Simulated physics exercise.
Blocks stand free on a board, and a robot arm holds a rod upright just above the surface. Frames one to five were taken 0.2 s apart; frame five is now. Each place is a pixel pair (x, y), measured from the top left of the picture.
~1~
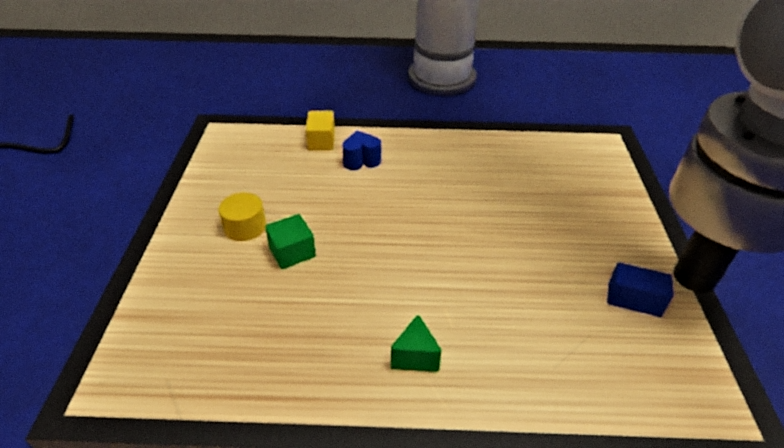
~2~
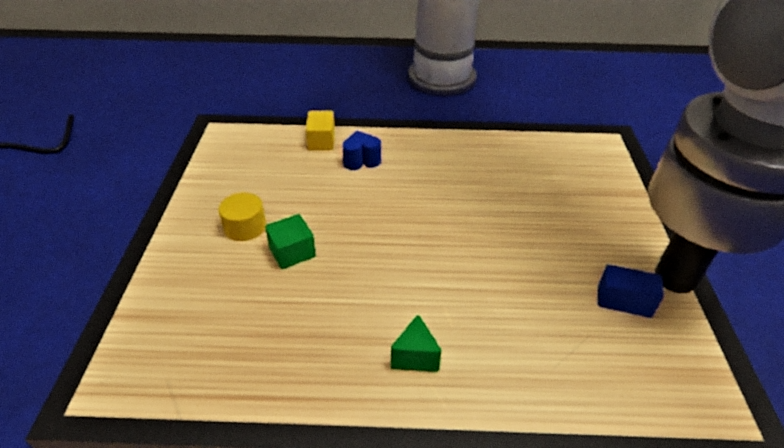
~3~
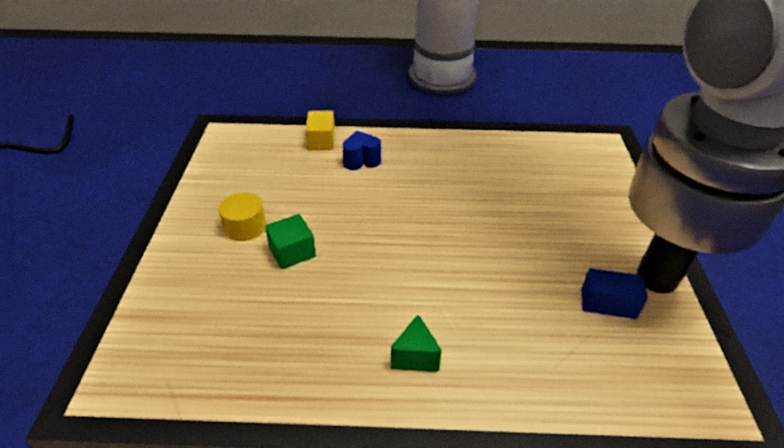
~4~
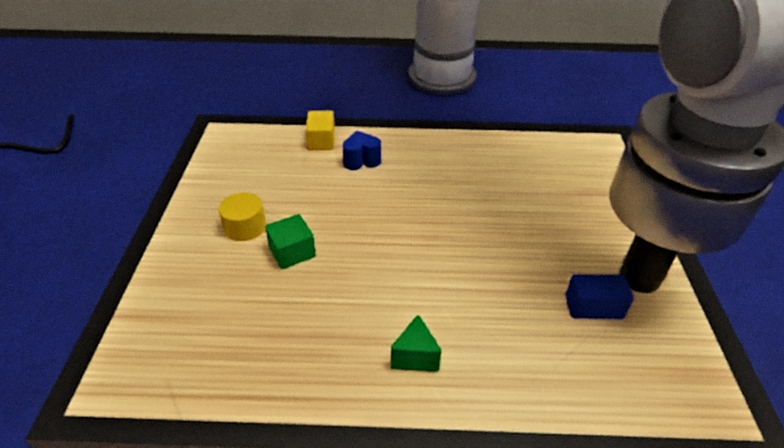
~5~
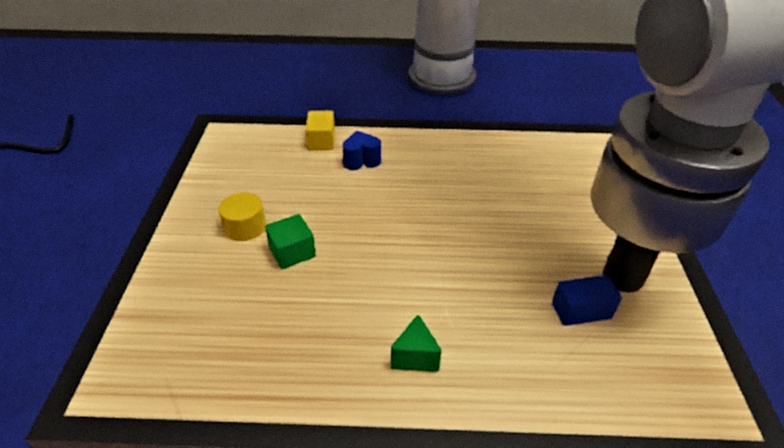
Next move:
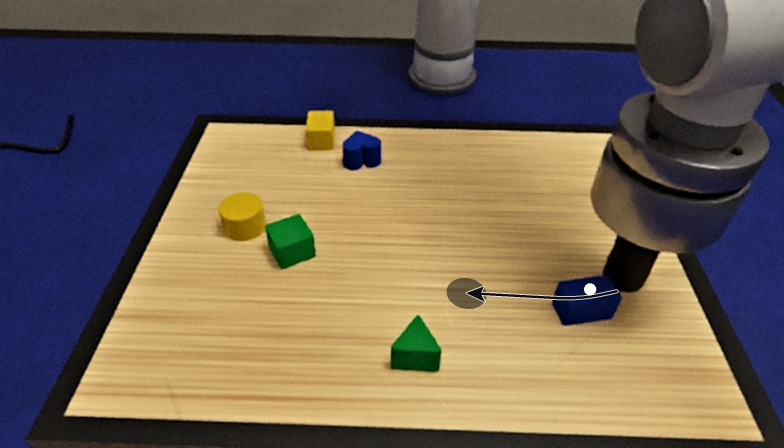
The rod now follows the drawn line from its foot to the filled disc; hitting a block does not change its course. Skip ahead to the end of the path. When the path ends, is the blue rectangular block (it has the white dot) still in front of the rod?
I expect not.
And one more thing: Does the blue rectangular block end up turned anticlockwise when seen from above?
The answer is yes.
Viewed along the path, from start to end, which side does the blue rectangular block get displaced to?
It heads left.
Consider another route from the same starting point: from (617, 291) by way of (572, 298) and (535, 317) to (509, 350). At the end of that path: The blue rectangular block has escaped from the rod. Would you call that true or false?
The claim does not hold.
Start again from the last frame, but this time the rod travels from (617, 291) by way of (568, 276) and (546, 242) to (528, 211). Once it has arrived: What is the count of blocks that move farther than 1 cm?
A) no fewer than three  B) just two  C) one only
The one that fits is C, one only.
The drawn path runs from (617, 291) via (569, 298) and (518, 296), ending at (466, 293); the dot is on the blue rectangular block.
What follows on the original path. One third of the way, rod (574, 286); blue rectangular block (558, 308), turned 40° anticlockwise.
Two thirds of the way, rod (521, 283); blue rectangular block (543, 314), turned 75° anticlockwise.
At the end, rod (469, 280); green triangle not moved; blue rectangular block (543, 314), turned 75° anticlockwise.
